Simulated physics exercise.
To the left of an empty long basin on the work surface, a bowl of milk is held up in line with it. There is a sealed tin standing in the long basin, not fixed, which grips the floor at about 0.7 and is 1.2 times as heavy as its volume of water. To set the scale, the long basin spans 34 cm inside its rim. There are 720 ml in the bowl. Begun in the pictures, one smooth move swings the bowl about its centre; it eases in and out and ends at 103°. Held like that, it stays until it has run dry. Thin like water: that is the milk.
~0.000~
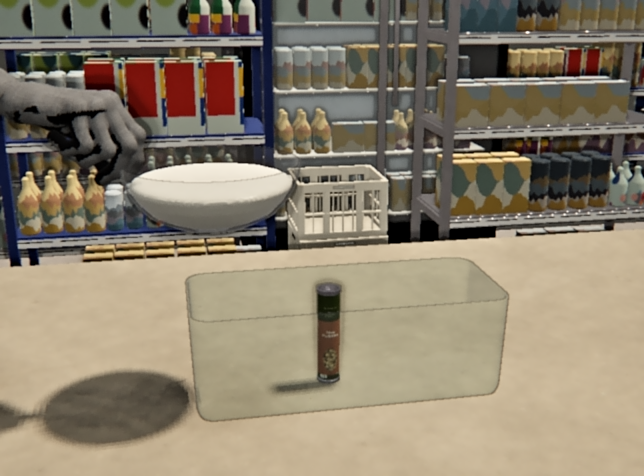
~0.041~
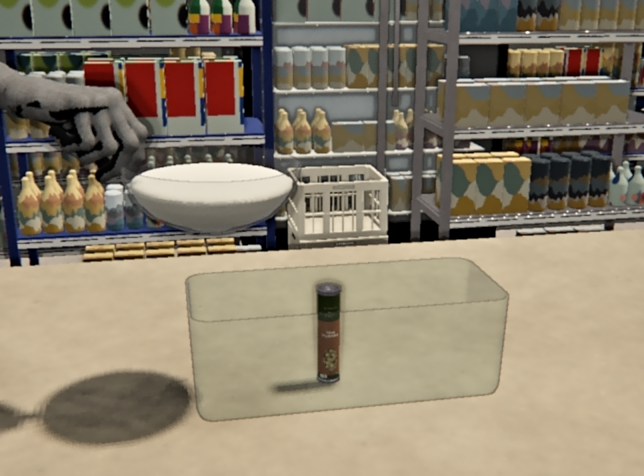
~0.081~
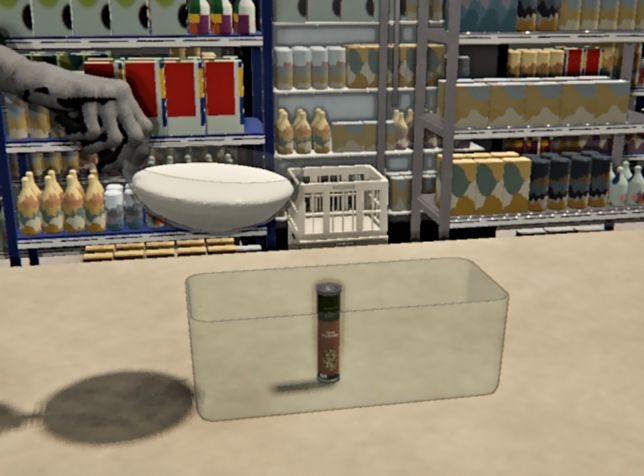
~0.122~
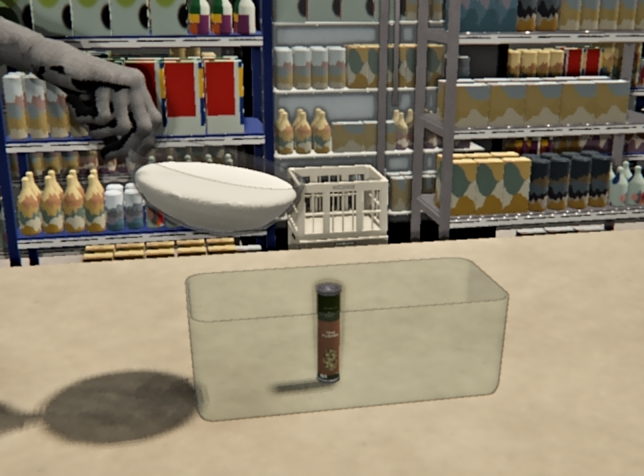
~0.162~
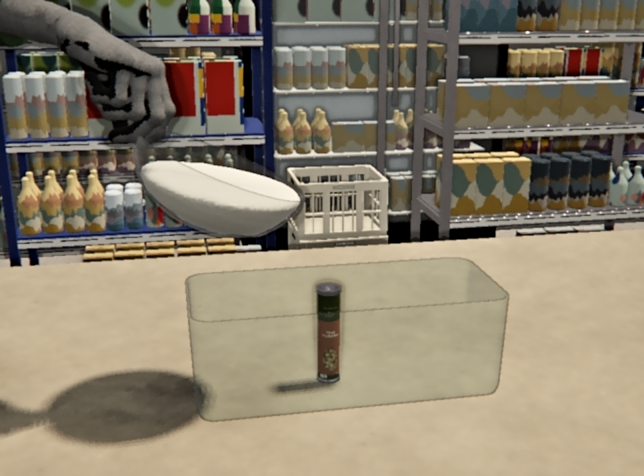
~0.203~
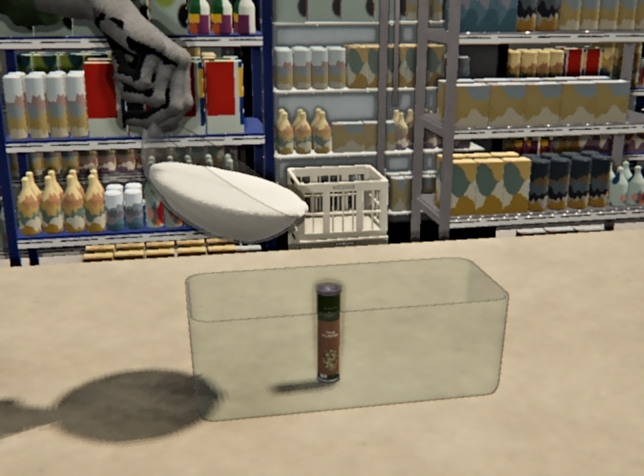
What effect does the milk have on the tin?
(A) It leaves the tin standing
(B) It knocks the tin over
Option B: It knocks the tin over.
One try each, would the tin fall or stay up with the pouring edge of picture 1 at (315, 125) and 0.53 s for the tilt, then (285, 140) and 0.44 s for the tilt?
Try 1: Still standing; try 2: Tipped over.
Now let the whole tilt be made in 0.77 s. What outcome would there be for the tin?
In that case the tin stays vertical.
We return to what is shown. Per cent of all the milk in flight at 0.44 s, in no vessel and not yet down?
Roughly 16 percent.
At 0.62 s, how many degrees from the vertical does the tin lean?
10°.
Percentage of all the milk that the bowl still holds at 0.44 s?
Some 2 % of it is still there.
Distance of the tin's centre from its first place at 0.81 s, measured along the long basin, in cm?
Near 3 cm of travel.
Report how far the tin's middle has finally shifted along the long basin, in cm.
Around 8.0 cm.
After 0.44 s the tilt is 99° and 2 per cent is still to pour; the tin stands where it began.
After 0.62 s the tilt is 103° and 0 per cent is still to pour; the tin leans 8°.
After 0.81 s the tilt is 103° and 0 per cent is still to pour; the tin leans 25°.
After 1.01 s the tilt is 103° and 0 per cent is still to pour; the tin lies on its side.
In the end the tin lies on its side.
